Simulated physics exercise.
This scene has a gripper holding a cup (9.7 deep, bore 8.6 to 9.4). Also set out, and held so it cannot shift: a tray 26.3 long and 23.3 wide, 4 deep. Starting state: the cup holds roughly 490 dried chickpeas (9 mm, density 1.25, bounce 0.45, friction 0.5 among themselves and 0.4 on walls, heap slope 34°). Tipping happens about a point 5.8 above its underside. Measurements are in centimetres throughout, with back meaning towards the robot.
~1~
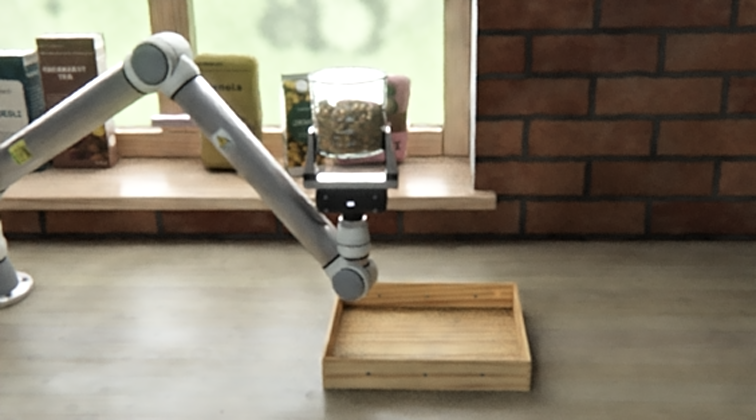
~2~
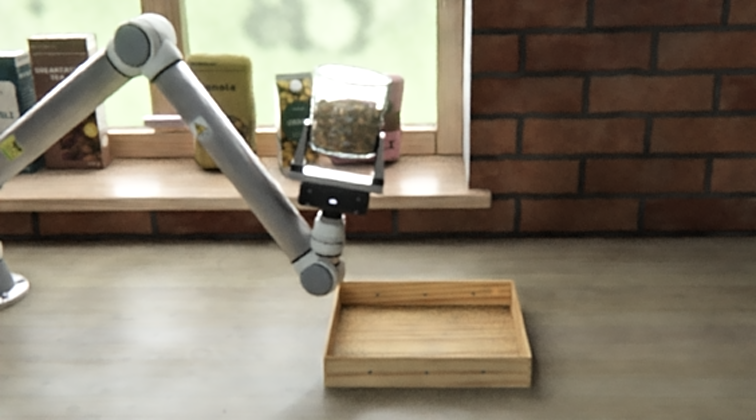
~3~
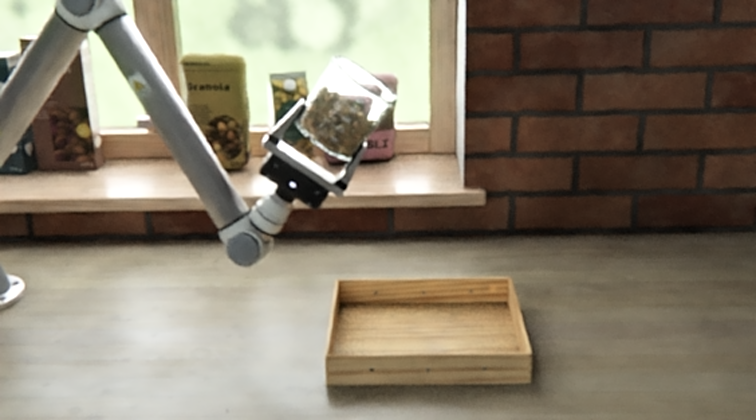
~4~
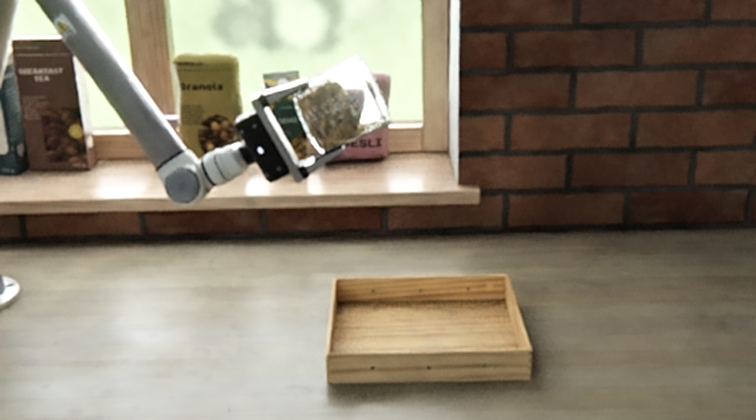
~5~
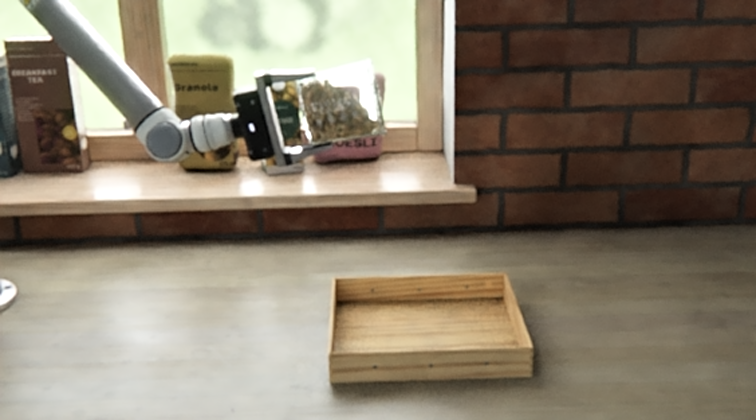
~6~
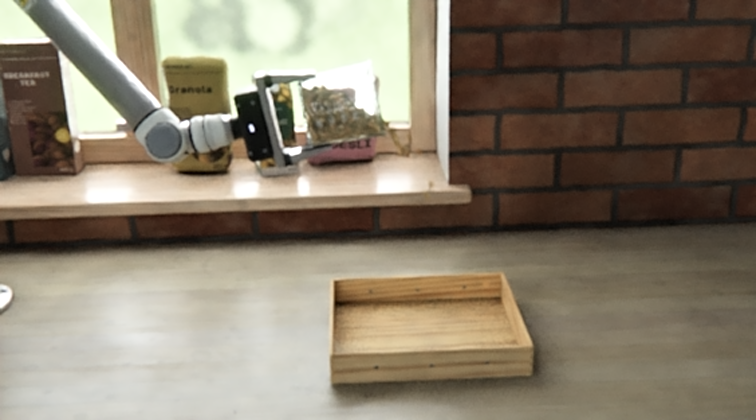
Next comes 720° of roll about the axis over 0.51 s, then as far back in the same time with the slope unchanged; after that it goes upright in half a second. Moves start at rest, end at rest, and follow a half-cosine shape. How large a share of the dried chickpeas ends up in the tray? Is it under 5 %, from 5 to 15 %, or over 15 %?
Over 15 %.
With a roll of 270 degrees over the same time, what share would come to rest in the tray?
I'd expect some 30 per cent.
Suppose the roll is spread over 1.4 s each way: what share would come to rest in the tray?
It would come to close to 60 per cent.
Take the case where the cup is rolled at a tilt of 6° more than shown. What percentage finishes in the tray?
40 %.
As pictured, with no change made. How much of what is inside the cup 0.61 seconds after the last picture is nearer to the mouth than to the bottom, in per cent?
Around 40 percent.
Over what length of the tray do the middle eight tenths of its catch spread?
That stretch is roughly 18 cm long.
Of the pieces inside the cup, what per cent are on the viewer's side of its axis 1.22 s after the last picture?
50 per cent or thereabouts.
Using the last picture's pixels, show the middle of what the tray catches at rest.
About (472, 332).
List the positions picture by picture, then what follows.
Cup middle at (349, 113), upright; upper third of the load around (348, 112), from x 320 to 380, top at y 100; 486 in the cup, in the first picture.
Cup middle at (347, 112), tipped 10°; upper third of the load around (343, 111), from x 315 to 380, top at y 100, in the second picture.
Cup middle at (344, 110), tipped 36°; upper third of the load around (331, 106), from x 300 to 375, top at y 90, in the third picture.
Cup middle at (341, 107), tipped 64°; upper third of the load around (327, 96), from x 300 to 360, top at y 80, in the fourth picture.
Cup middle at (341, 105), tipped 79°; upper third of the load around (325, 97), from x 305 to 385, top at y 80, in the fifth picture.
Cup middle at (340, 106), tipped 80°; upper third of the load around (322, 103), from x 305 to 430, top at y 85; 474 in the cup, 12 in flight or on a rim, in the sixth picture.
Then, 0.61 s later, tipped 80°, highest piece 38 above the table; 399 in the cup, 53 in the tray, 5 on the table or floor, 29 in flight or on a rim.
Then, 1.22 s later, tipped 53°, highest piece 35 above the table; 307 in the cup, 98 in the tray, 49 on the table or floor, 32 in flight or on a rim.
Then, 1.72 s later, upright, highest piece 36 above the table; 307 in the cup, 110 in the tray, 69 on the table or floor.
Then, 2.42 s later, upright, highest piece 36 above the table; 307 in the cup, 110 in the tray, 69 on the table or floor.
At rest, 307 in the cup, 110 in the tray, 69 on the table or floor. That is 23 % in the tray.
